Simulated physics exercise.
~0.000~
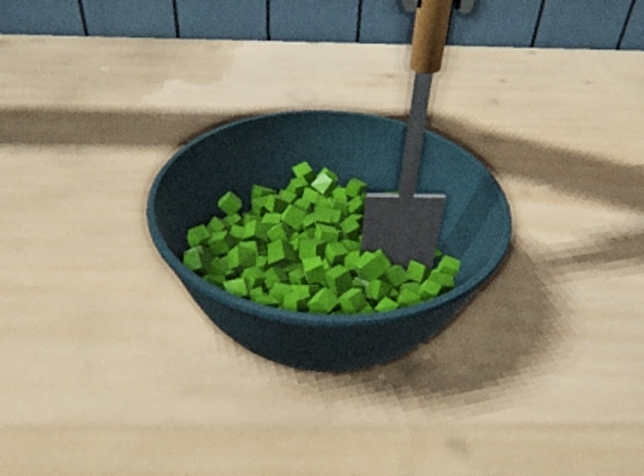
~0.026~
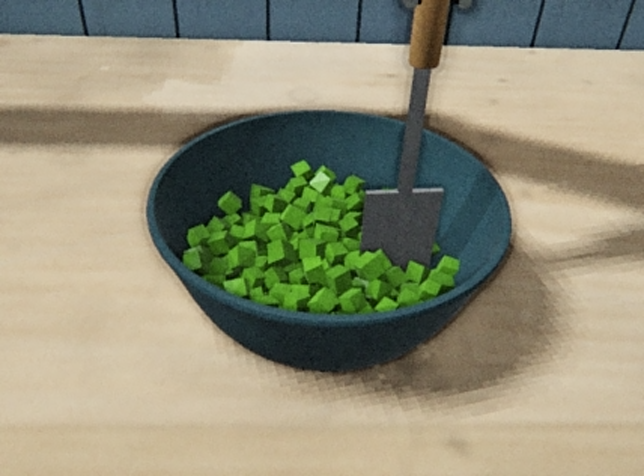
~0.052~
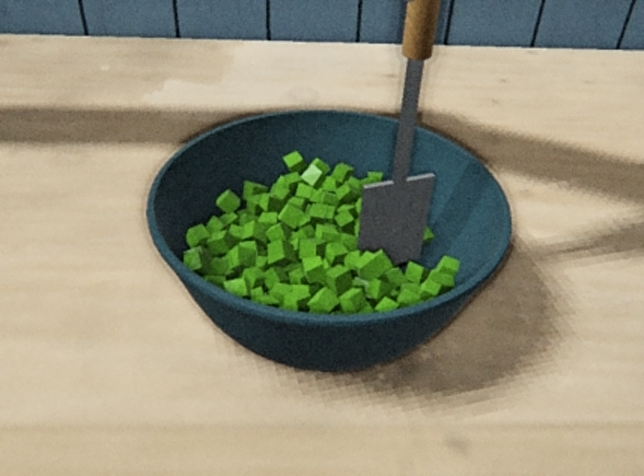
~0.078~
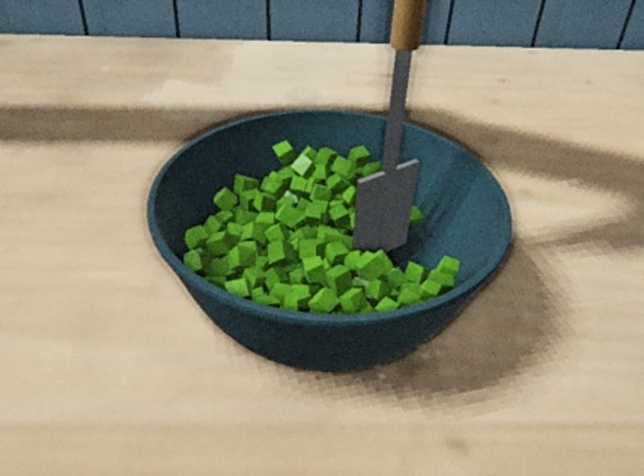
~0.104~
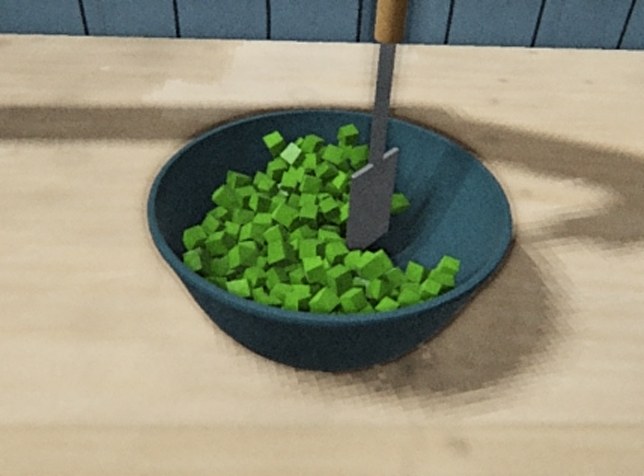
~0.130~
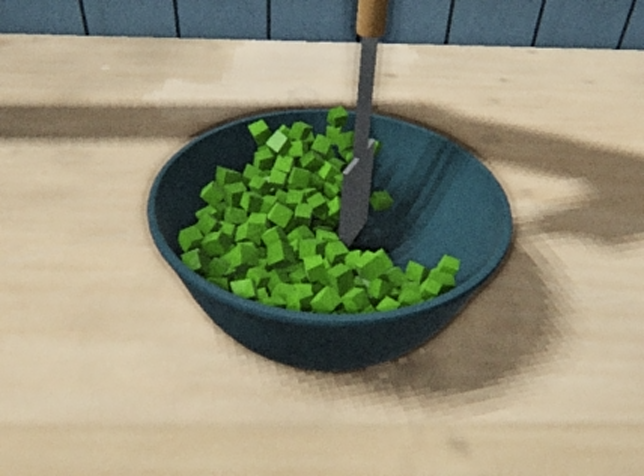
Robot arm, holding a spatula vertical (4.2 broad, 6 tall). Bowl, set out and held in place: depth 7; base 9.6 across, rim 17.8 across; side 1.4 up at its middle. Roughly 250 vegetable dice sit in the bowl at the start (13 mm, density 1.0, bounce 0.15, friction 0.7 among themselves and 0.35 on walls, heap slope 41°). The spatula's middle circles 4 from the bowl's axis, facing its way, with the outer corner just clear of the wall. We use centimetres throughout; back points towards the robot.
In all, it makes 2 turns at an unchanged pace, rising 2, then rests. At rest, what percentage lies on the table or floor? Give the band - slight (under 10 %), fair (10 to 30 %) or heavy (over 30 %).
Band: Fair.
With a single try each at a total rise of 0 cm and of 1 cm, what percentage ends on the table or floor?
Roughly 25 and 25 per cent.
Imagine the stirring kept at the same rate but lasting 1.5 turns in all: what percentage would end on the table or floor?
Then some 20 per cent.
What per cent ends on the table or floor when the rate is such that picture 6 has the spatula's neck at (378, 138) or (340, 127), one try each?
About 15 per cent, then about 30 per cent.
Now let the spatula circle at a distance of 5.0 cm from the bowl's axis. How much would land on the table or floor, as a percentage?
In that case roughly 20 per cent.
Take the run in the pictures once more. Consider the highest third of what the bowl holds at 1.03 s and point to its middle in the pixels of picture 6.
In the last picture it sits around (292, 287).
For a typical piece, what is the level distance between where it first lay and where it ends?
I'd put it at roughly 5 centimetres.
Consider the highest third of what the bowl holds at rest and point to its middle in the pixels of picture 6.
It is centred near (383, 208).
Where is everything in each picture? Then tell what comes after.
In the first frame, the spatula neck at (410, 171), 0° round; upper third of the load around (312, 250), from x 195 to 450, top at y 175; 246 in the bowl.
In the second frame, the spatula neck at (408, 166), 5° round; upper third of the load around (314, 247), from x 195 to 445, top at y 175.
In the third frame, the spatula neck at (403, 156), 18° round; upper third of the load around (307, 234), from x 195 to 445, top at y 165.
In the fourth frame, the spatula neck at (392, 146), 33° round; upper third of the load around (304, 220), from x 195 to 445, top at y 155.
In the fifth frame, the spatula neck at (378, 138), 48° round; upper third of the load around (298, 207), from x 195 to 450, top at y 135.
In the sixth frame, the spatula neck at (362, 132), 63° round; upper third of the load around (283, 202), from x 190 to 450, top at y 115; 246 in the bowl.
After 0.58 s, 321° round, highest piece 8 above the table; 226 in the bowl, 18 on the table or floor, 2 in flight or on the tool.
After 1.03 s, 219° round, highest piece 9 above the table; 208 in the bowl, 35 on the table or floor, 3 in flight or on the tool.
After 1.45 s, 0° round, highest piece 8 above the table; 196 in the bowl, 50 on the table or floor.
After 2.15 s, 0° round, highest piece 8 above the table; 196 in the bowl, 50 on the table or floor.
In the end, 196 in the bowl, 50 on the table or floor. That is 20 % on the table or floor.
